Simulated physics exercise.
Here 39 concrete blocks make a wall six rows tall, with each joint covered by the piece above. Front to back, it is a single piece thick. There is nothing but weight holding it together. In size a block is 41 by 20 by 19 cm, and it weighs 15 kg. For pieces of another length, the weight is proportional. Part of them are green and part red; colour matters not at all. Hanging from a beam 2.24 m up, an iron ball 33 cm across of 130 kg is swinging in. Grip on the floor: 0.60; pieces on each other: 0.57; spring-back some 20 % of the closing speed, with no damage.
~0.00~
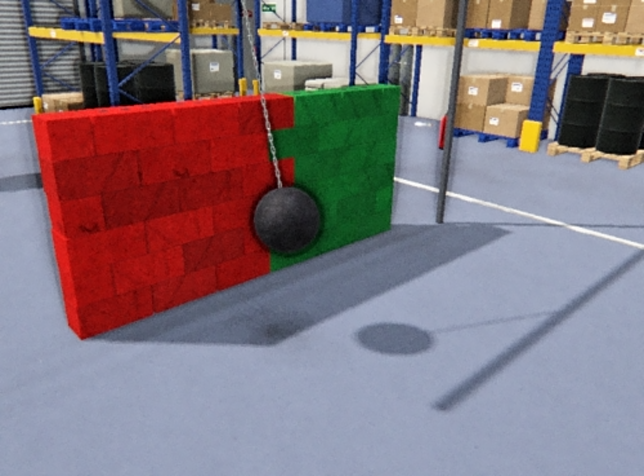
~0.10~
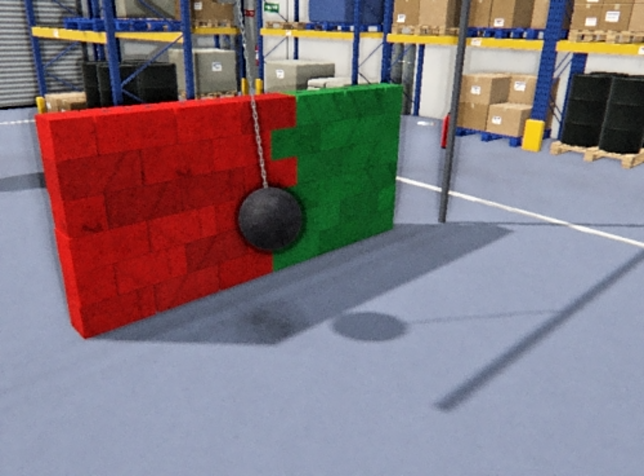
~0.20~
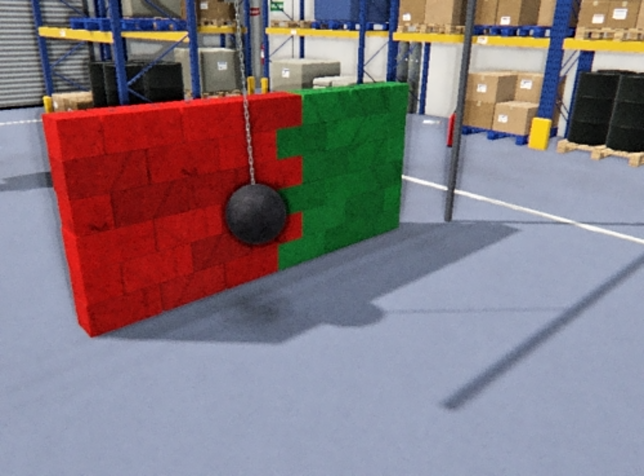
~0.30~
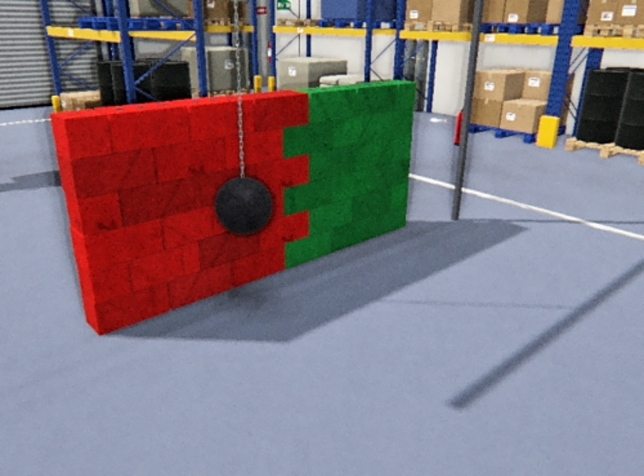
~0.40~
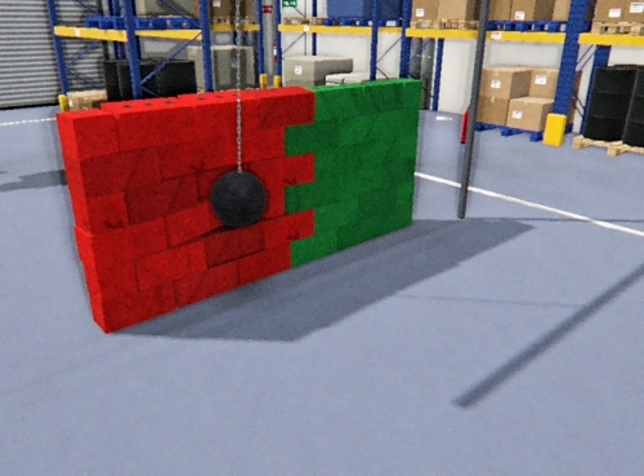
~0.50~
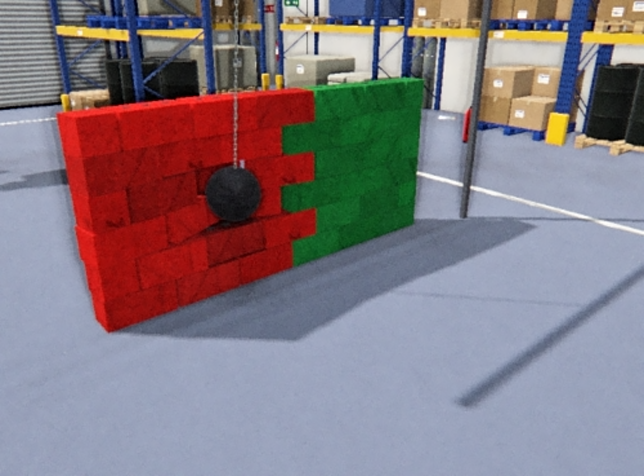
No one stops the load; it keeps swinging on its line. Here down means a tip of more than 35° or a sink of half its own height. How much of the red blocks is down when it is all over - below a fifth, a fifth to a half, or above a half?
Down at the finish: Above a half.
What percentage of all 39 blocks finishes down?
Something near 45 percent.
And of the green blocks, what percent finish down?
10 percent of the green ones.
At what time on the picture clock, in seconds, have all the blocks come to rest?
At roughly 2.5 seconds.
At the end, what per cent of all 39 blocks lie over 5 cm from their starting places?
Share: 45 in a hundred.
By 0.94 s, line 9° past plumb; none of the 21 red blocks down (0 of 39 in all colours); top red block tilted 12°.
By 1.34 s, line 2° past plumb; 9 of the 21 red blocks down (10 of 39 in all colours); top red block tilted 31°, 11 cm lower.
By 1.58 s, line 3° before plumb; 16 of the 21 red blocks down (18 of 39 in all colours); top red block tilted 44°, 53 cm lower.
By 1.90 s, line 8° before plumb; 16 of the 21 red blocks down (18 of 39 in all colours); top red block upside down.
When it is over (2.8 s), line 2° past plumb; 16 of the 21 red blocks down (18 of 39 in all colours); top red block 96 cm lower; top green block unmoved. That is 76 per cent. In pixels of the last frame, middles, top red block near (201, 178), top green block near (376, 96).
